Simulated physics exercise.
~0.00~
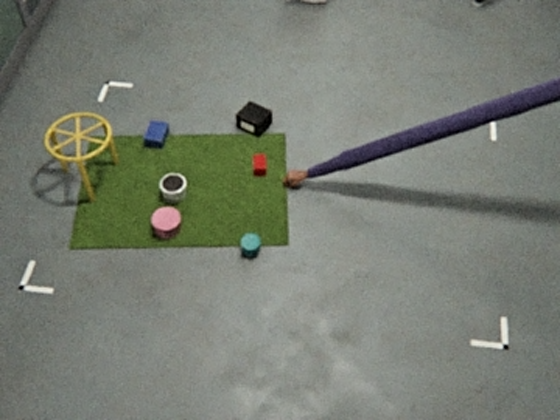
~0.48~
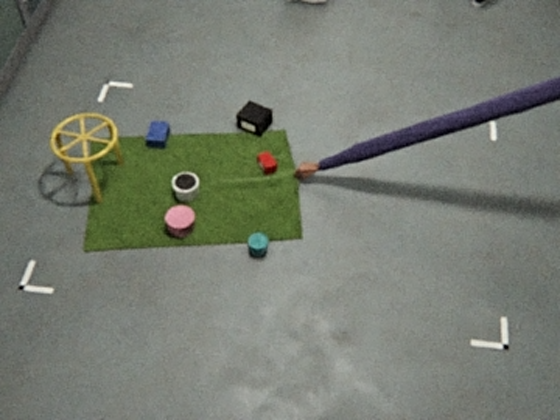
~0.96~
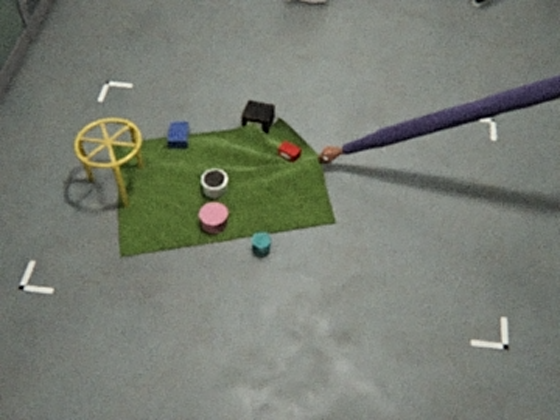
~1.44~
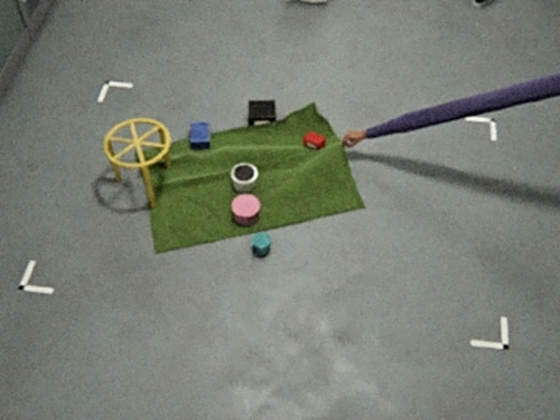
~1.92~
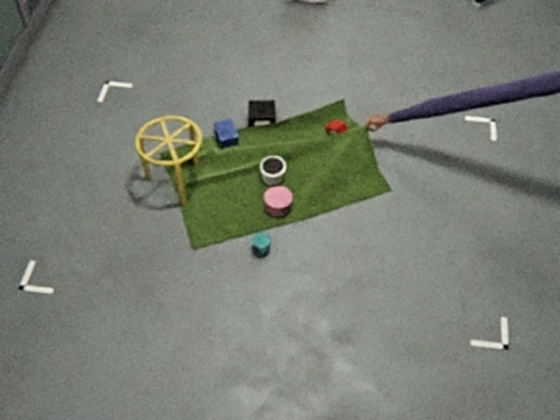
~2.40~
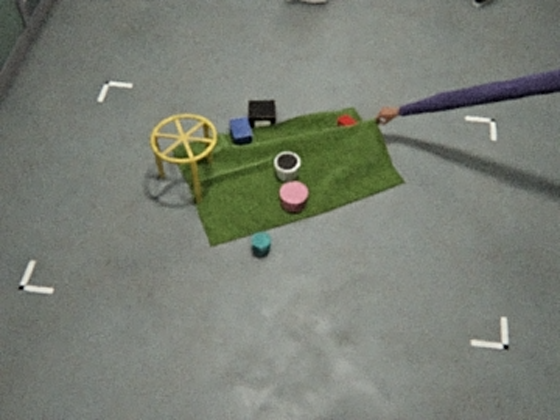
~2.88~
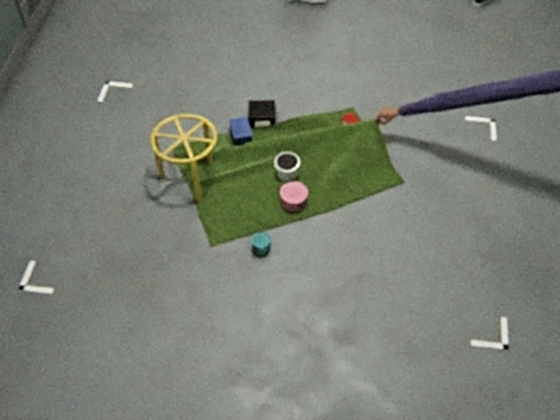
Green rug being dragged right by a long purple arm, carrying several objects along while a teal bucket stays behind, then stopping.
